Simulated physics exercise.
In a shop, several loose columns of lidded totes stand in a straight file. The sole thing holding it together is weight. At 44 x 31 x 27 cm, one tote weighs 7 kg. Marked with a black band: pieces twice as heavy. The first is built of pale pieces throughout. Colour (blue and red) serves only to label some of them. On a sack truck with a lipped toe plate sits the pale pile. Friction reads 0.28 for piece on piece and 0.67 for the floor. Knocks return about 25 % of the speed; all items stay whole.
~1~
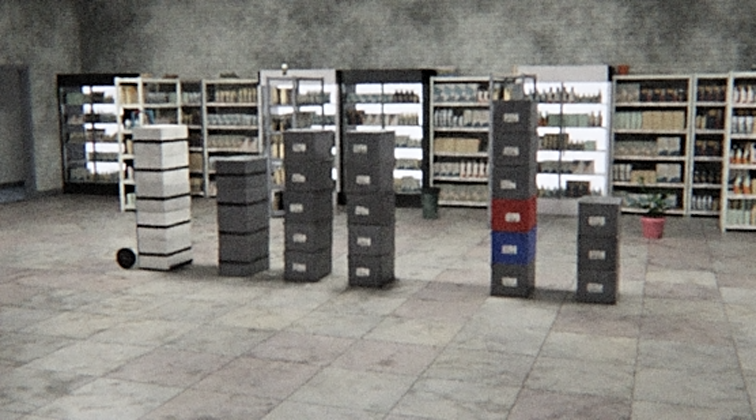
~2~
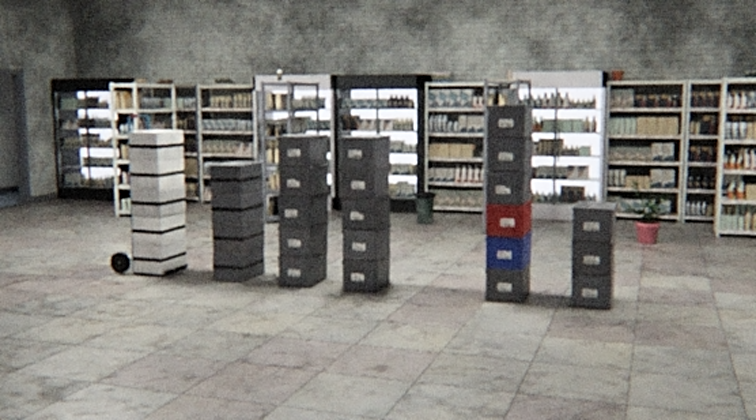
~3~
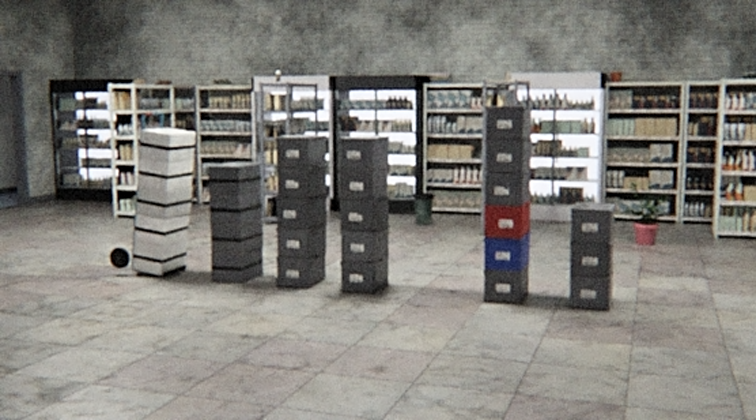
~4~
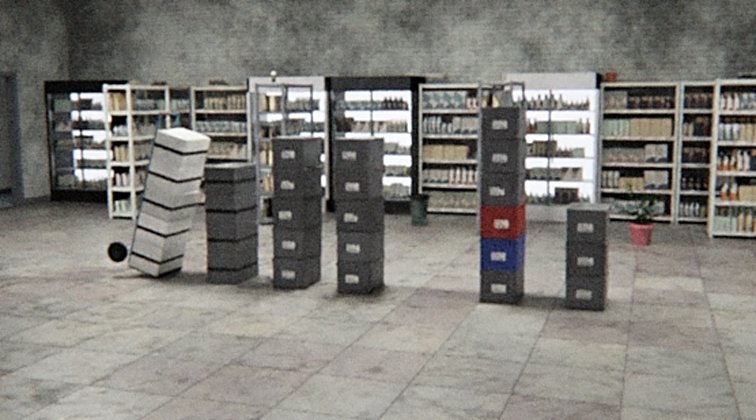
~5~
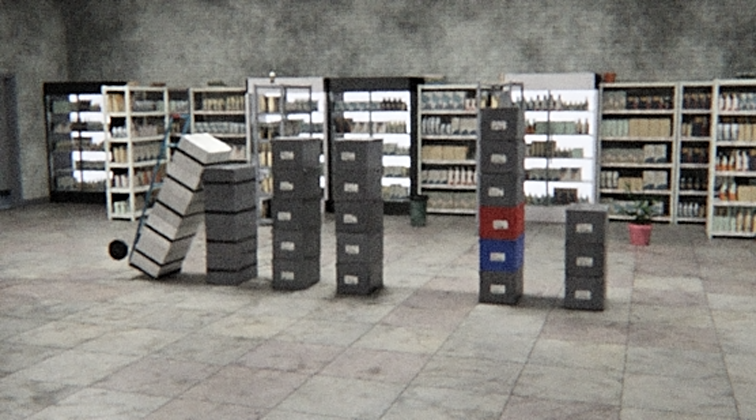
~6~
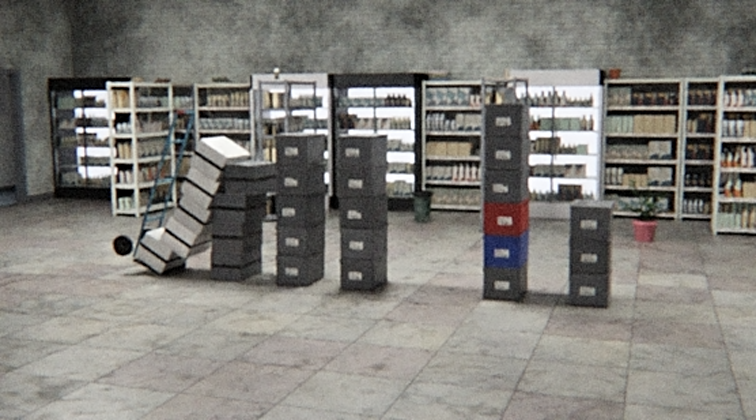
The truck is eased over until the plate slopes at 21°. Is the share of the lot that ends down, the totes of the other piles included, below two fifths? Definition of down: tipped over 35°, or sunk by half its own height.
No, it goes above two fifths.
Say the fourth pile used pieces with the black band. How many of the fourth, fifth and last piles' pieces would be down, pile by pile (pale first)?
Pieces down: Fourth pile 4, fifth pile 5, last pile 2.
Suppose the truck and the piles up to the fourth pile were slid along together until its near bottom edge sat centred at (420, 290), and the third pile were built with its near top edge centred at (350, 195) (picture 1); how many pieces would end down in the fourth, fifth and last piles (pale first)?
You'd get fourth 4, fifth 6 and last 3.
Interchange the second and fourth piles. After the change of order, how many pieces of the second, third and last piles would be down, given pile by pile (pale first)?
Second 5, third 5, last 2.
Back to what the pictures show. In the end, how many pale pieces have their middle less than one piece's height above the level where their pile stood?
2.
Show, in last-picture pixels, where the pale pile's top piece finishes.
Somewhere about (285, 217).
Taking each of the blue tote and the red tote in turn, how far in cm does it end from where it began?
Roughly blue 50, red 70.
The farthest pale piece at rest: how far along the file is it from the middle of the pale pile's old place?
Some 140 centimetres along the file.
Then, 0.77 s after the last picture, 5 of the pale pile down; 3 of the 23 other totes down.
Then, 2.43 s after the last picture, 5 of the pale pile down; 16 of the 23 other totes down; blue tote leaning 38°; red tote leaning 38°, 10 cm lower.
At rest, 5 of the pale pile down; 18 of the 23 other totes down; red tote on its side; blue tote on its side. That is 78 per cent. As the last picture would show them, middles, red tote near (589, 249), blue tote near (555, 280).
